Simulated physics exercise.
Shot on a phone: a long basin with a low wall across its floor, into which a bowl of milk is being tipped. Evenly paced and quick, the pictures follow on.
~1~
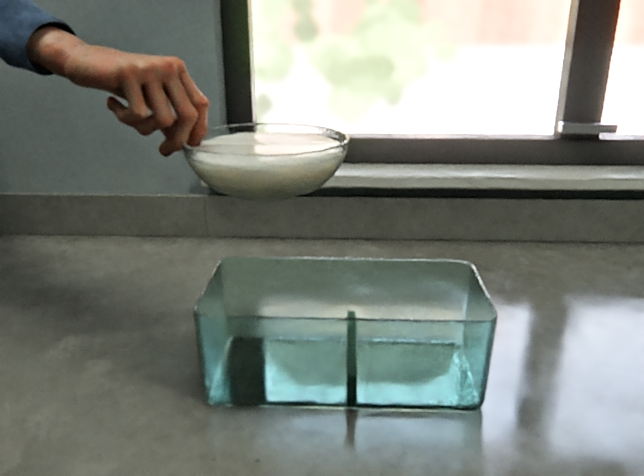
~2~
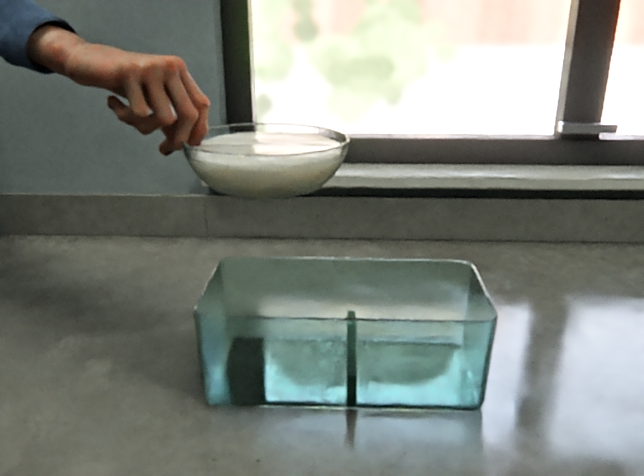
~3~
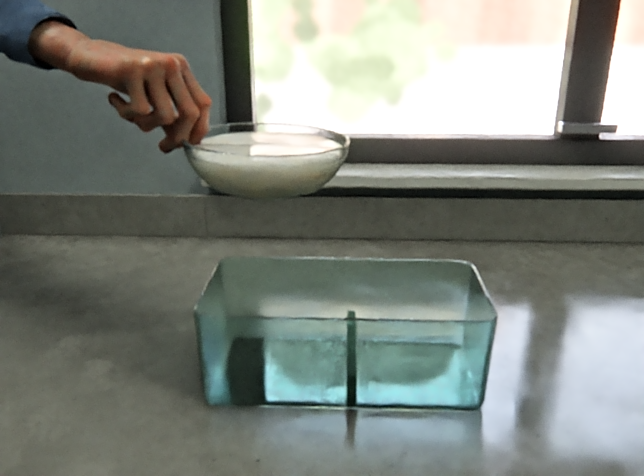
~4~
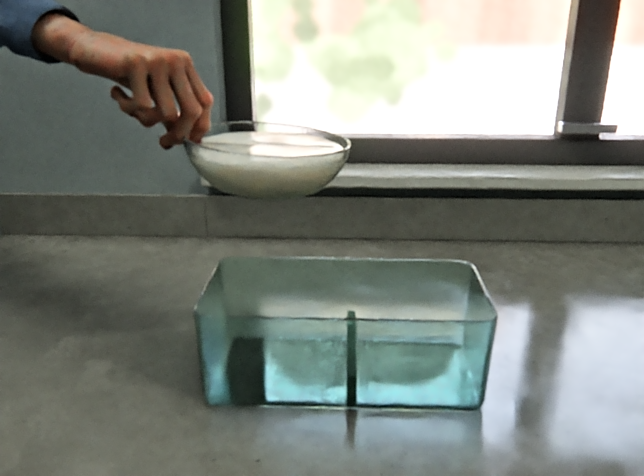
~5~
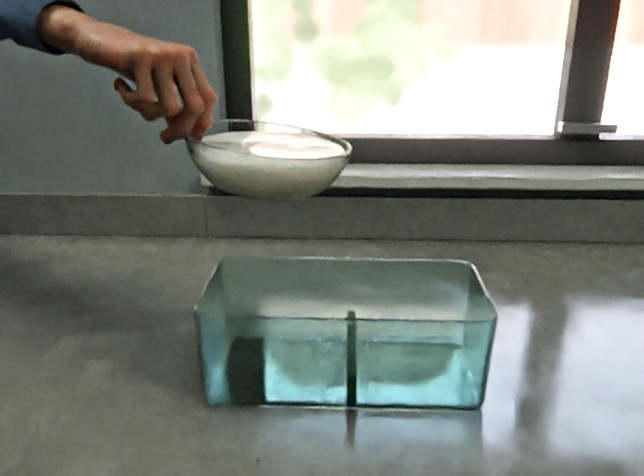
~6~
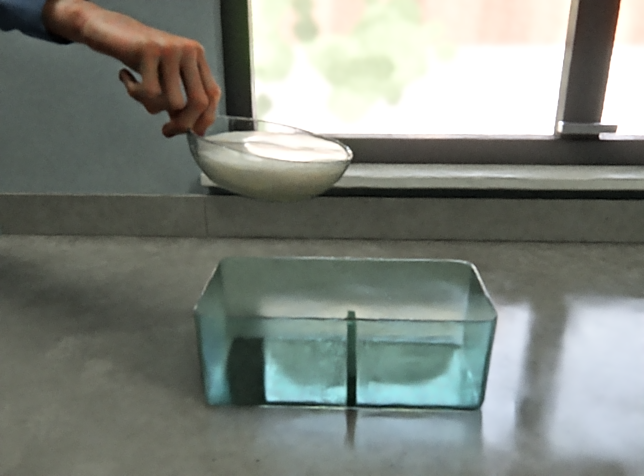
A hand in a blue sleeve reaches in from the upper left, seen from a steady, slightly raised view across a grey countertop before a bright, dark-framed window. It grips the left rim of a clear glass bowl of white milk, above a long, pale teal glass basin with a low dividing wall. The bowl stays level at first, then its left side lifts slightly as the hand tilts it gently rightward.
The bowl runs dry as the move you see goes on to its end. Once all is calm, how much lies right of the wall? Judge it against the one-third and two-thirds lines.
Larger than two thirds.
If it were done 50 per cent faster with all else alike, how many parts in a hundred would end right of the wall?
About 70 per cent.
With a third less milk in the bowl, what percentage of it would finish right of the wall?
Estimate: Around 80 per cent.
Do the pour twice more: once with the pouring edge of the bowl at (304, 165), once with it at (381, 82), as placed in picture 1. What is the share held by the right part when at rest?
It works out to around 55 % and then around 75 %.
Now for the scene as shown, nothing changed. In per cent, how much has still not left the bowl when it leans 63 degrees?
Some 30 in a hundred has yet to spill out.
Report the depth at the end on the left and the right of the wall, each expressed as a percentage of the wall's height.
Once it settles, the left reaches around 10 and the right around 70.
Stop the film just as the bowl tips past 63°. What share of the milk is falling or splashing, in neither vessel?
Share out of both vessels: Approx. 45 %.
A moment on, the bowl is tipped part way and 30 per cent is still to pour, 0 is left of the wall and 24 right of it.
Next, the bowl is tipped on its side and 1 per cent is still to pour, 13 is left of the wall and 80 right of it.
Then the bowl is tipped on its side and 0 per cent is still to pour, 18 is left of the wall and 81 right of it.
Later the bowl is tipped on its side and 0 per cent is still to pour, 18 is left of the wall and 81 right of it.
In the end 18 per cent lies left of the wall, 81 right of it and 1 outside.
